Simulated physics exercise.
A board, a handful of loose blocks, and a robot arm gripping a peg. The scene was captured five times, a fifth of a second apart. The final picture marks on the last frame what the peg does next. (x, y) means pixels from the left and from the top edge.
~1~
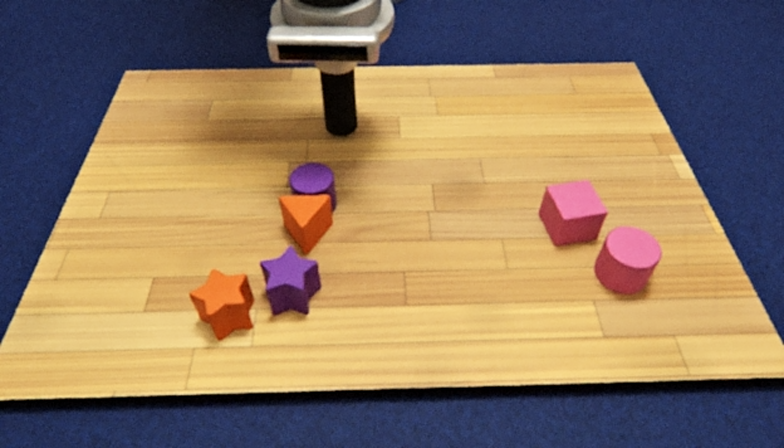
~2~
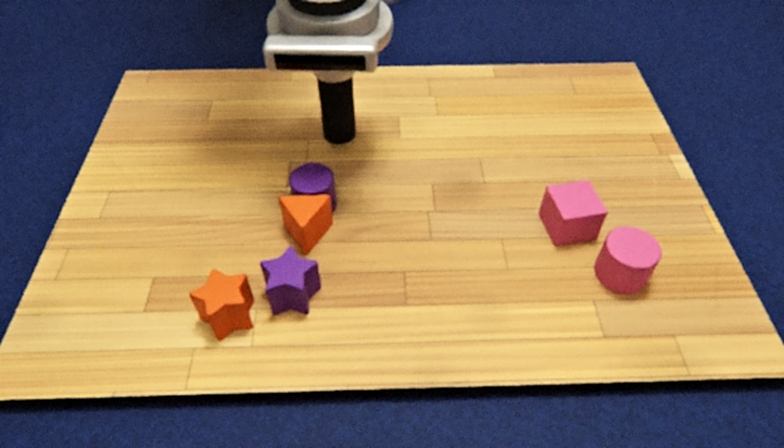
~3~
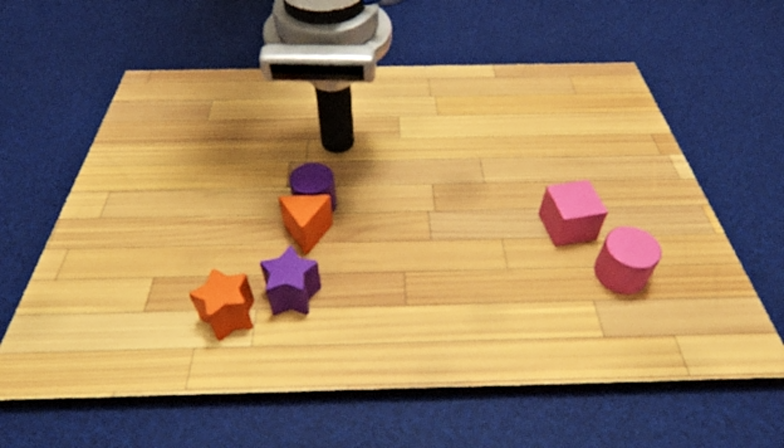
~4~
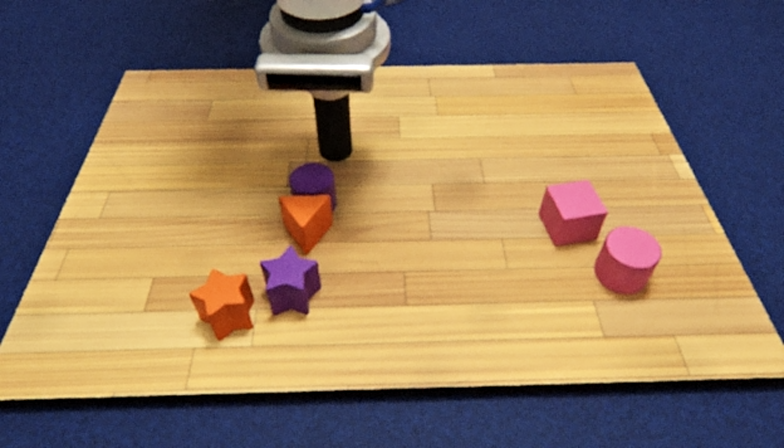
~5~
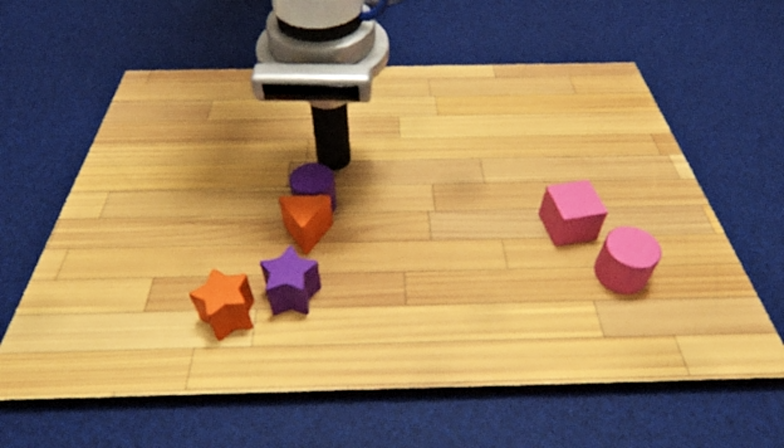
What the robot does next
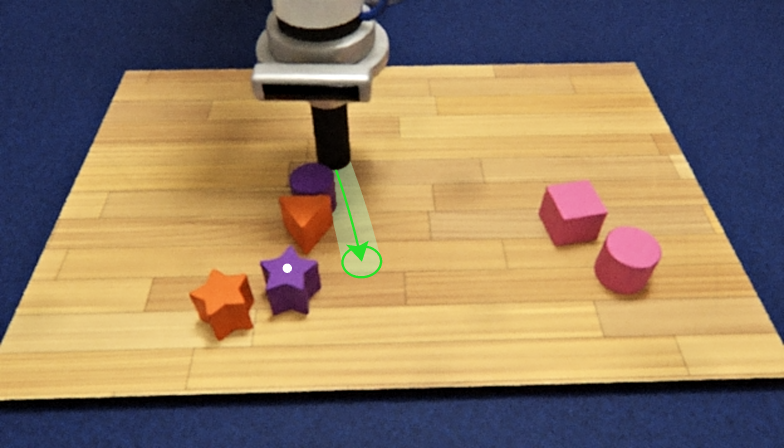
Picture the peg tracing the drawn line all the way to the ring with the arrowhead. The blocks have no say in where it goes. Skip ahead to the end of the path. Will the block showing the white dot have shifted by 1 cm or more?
The answer is no.
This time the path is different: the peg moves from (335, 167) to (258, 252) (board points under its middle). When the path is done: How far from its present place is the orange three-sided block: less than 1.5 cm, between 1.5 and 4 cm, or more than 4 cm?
Over 4 cm.
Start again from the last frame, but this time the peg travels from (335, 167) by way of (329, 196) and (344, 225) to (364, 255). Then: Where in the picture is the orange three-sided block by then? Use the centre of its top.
If I read the scene right, the answer is (275, 239).
Drawn move, in a line from (335, 167) to (362, 261); the dot is on the purple star block.
The first path, step by step. One third of the way, peg (344, 188); orange three-sided block (299, 212); purple circle (306, 184).
Two thirds of the way, peg (353, 220); orange three-sided block (298, 214); purple circle (304, 185).
At the end, peg (361, 254); purple star block still; orange three-sided block (298, 214); purple circle (304, 185).
